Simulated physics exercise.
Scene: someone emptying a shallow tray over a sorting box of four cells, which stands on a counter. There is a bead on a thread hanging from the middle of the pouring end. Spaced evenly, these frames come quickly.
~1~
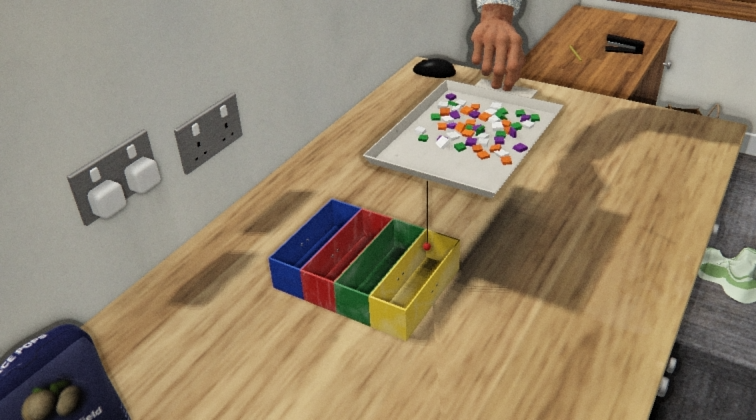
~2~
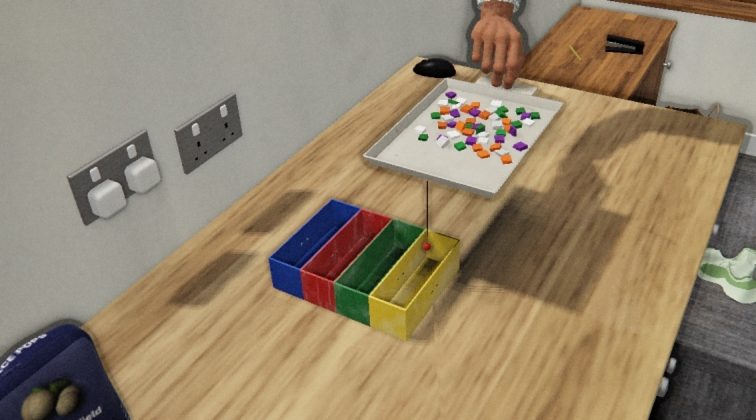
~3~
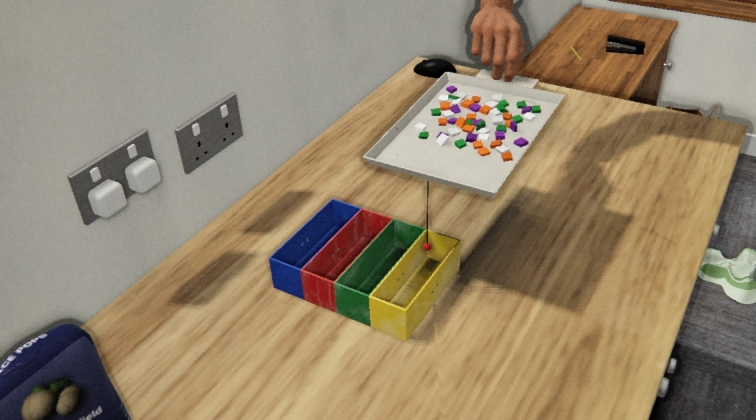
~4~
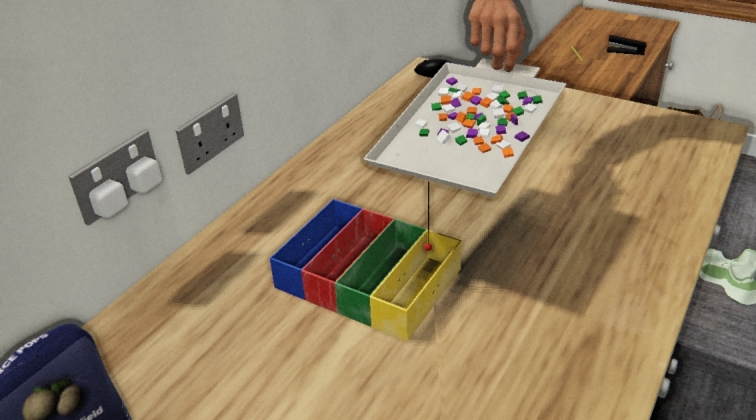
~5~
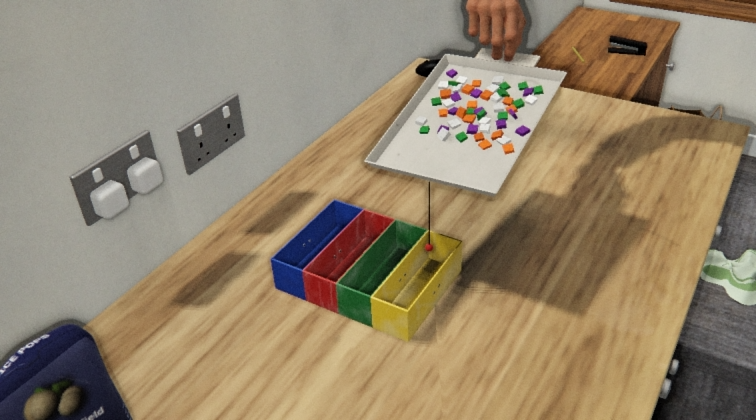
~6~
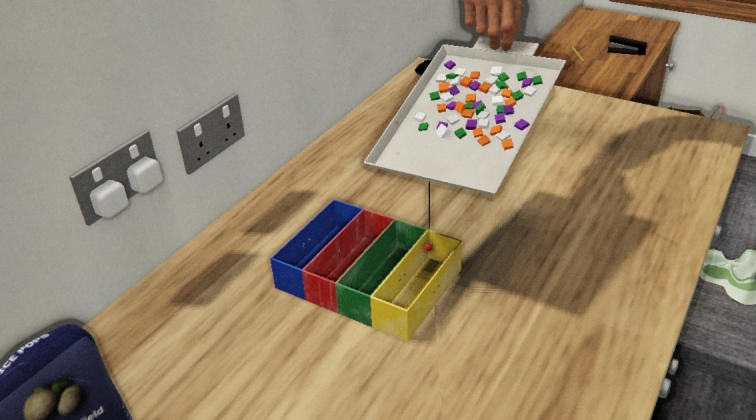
A hand holds a shallow pale tray of small purple, orange, green and white tiles above a wooden counter, seen from above at an angle. Beneath it sits a box with blue, red, green and yellow cells from left to right, a red bead hanging on a thread by the yellow one. The tray gradually tilts, its far end rising slightly, while the view stays practically still.
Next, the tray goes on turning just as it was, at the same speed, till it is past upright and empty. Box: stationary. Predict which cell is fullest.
My prediction is the green cell.
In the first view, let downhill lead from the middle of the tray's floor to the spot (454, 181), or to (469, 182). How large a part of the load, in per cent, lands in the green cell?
Respectively 0 and 0 in a hundred.
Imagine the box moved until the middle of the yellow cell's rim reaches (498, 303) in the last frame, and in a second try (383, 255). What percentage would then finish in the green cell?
You'd end up with around 0 per cent and then around 20 per cent.
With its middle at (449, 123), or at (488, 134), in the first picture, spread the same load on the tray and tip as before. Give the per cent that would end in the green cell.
That would be 50 per cent, and then 40 per cent.
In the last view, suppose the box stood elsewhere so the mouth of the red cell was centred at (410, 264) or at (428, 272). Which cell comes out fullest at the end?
First try: The blue cell. Second try: Blue.
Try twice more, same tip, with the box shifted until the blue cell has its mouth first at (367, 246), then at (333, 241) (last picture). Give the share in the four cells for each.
90 %, 100 %.
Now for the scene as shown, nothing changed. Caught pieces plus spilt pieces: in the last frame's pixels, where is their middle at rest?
Near (378, 291).
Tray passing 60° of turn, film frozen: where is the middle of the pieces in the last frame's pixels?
Around (405, 170).
Soon, tray tipped steeply; most on the tray; about a quarter falling or outside the box.
A while on, tray tipped right over; a small part on the tray; about a third in the green cell; about a quarter in the red cell; a small part in the yellow cell; about a quarter falling or outside the box.
Towards the end, tray tipped past a quarter turn; about half in the green cell; about a quarter in the red cell; about a quarter in the yellow cell; a stray few in the blue cell; a small part falling or outside the box.
Finally, tray tipped past a quarter turn; about half in the green cell; about a quarter in the red cell; about a quarter in the yellow cell; a stray few in the blue cell; a small part outside the box.
